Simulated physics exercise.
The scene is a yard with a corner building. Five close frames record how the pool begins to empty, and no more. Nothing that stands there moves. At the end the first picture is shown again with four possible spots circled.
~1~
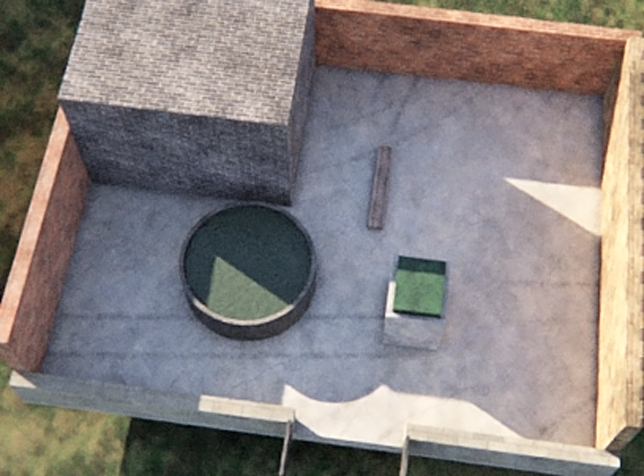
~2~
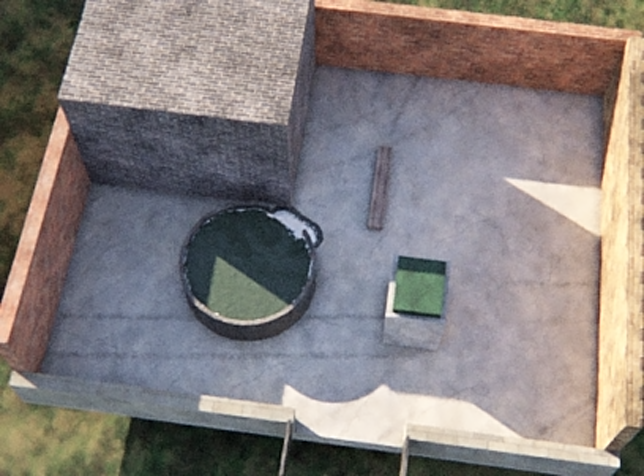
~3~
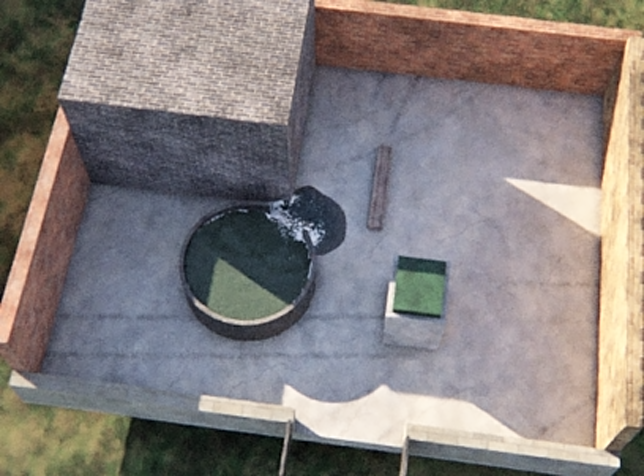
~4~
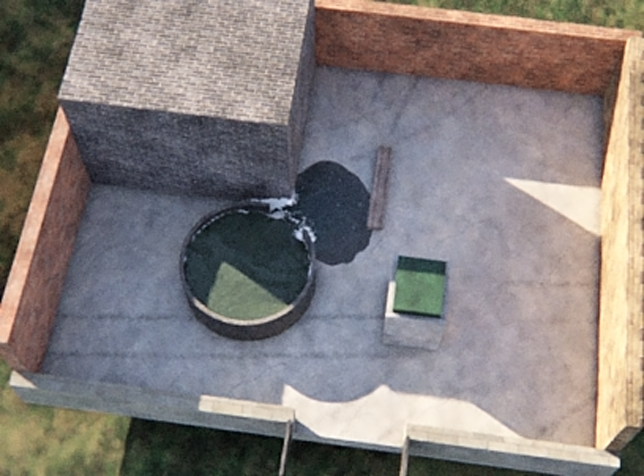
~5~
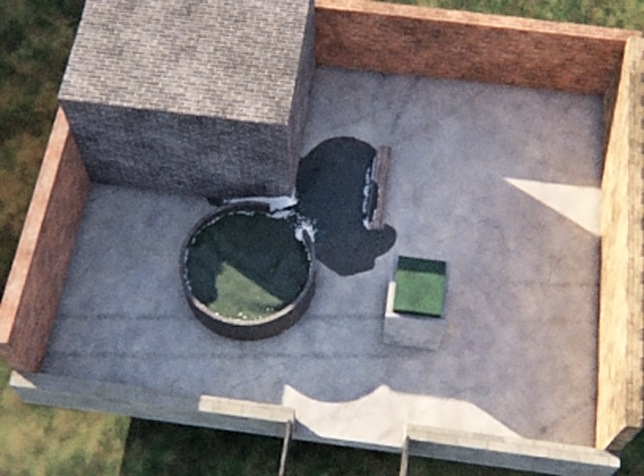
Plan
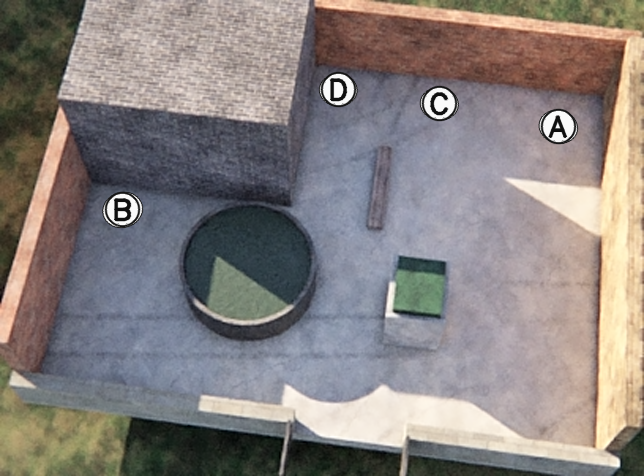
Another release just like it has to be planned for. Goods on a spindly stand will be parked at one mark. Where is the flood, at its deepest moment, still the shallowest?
Take B.
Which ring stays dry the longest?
That is ring A.
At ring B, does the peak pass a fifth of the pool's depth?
No.
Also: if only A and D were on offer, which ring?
That is ring A.
On the marked copy, A at (558, 126); B at (122, 209); C at (439, 103); D at (338, 89).
If A is chosen, the water peaks at about 23 % of the depth that stood in the pool.
If B is chosen, the water peaks at about 12 % of the depth that stood in the pool.
If C is chosen, the water peaks at about 26 % of the depth that stood in the pool.
If D is chosen, the water peaks at about 36 % of the depth that stood in the pool.
